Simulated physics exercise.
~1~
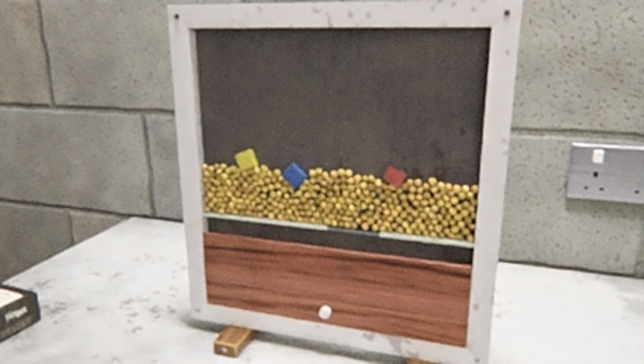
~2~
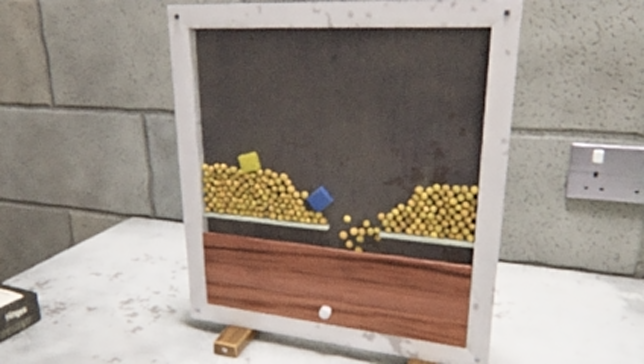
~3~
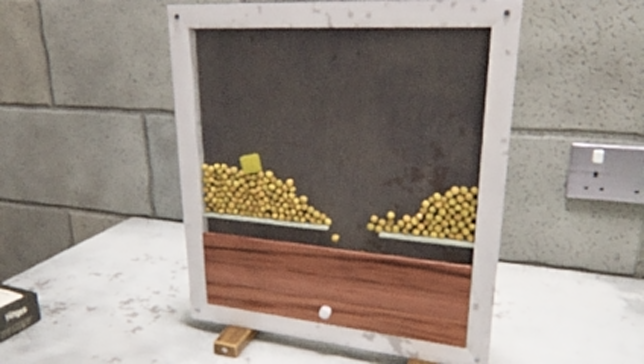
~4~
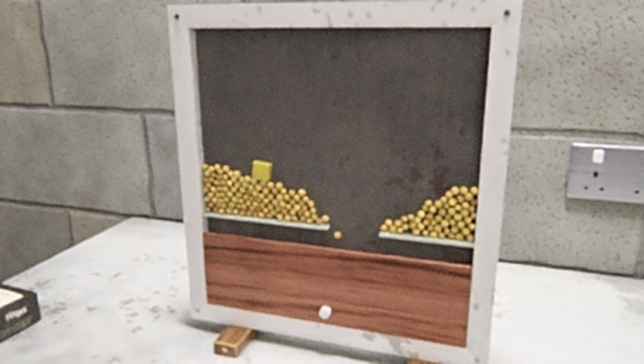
On a table by a block wall, yellowish beads in a flat case poured through a gap in the floor, and the red and then the blue block disappeared, while the yellow one slid slightly right and stayed on the left heap.
